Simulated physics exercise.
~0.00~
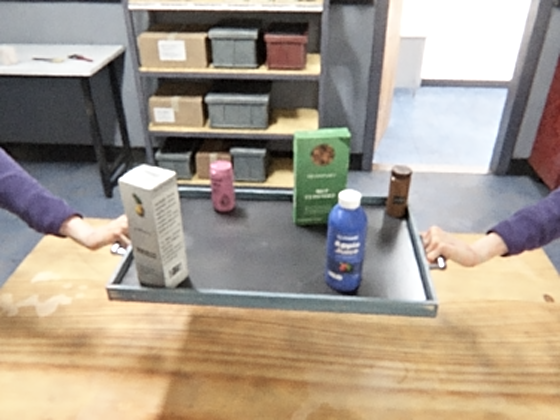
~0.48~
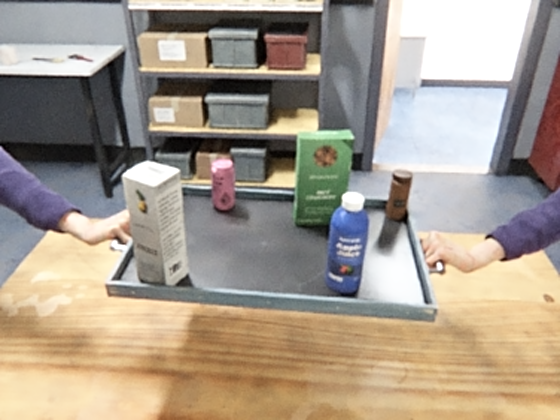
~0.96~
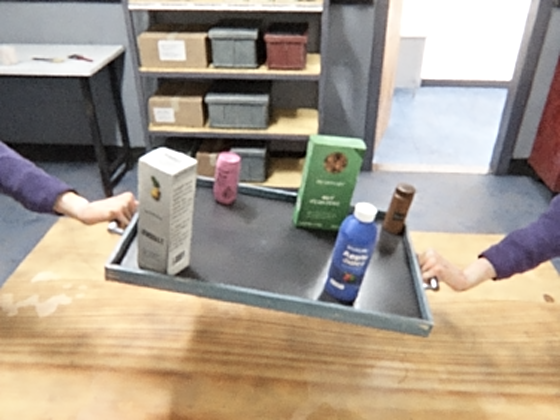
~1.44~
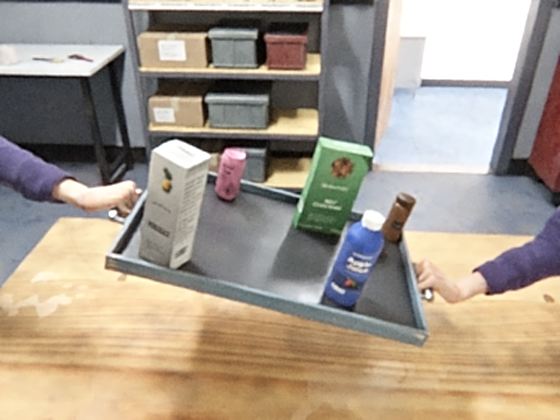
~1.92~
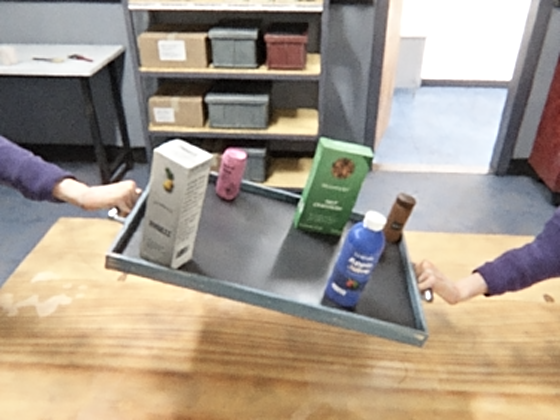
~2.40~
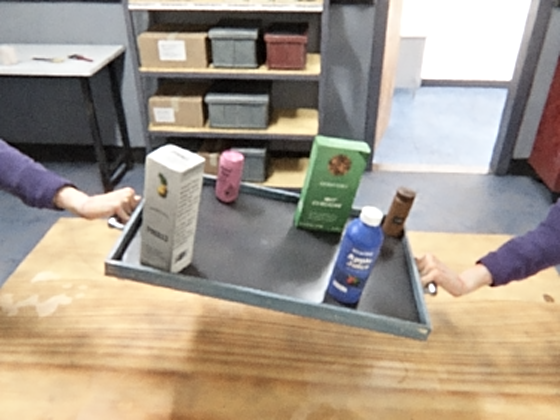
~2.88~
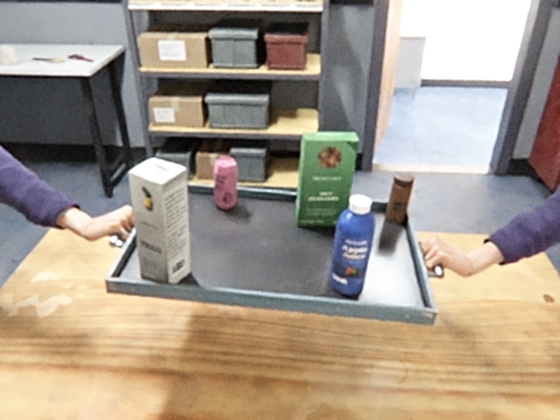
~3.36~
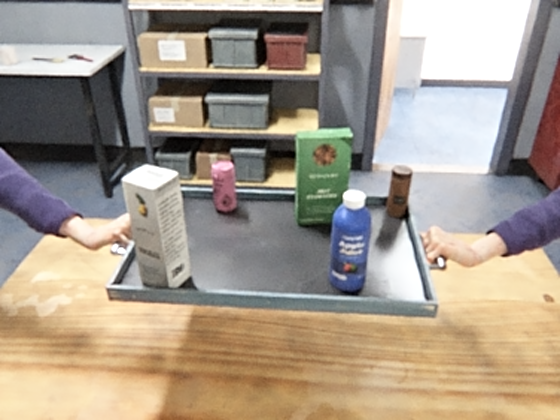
To begin with, two hands hold a rimmed tray level above a wooden table, carrying a white carton, a pink can, a green packet, a blue bottle and a brown shaker, all upright. The hands then tip the tray so its right edge dips, and the five items lean with it. The tray stays tilted briefly, and nothing topples or slides noticeably. Next, the hands gradually bring the right edge back up, and the items straighten. Finally, the tray is level again, with everything still standing on it about where it began.
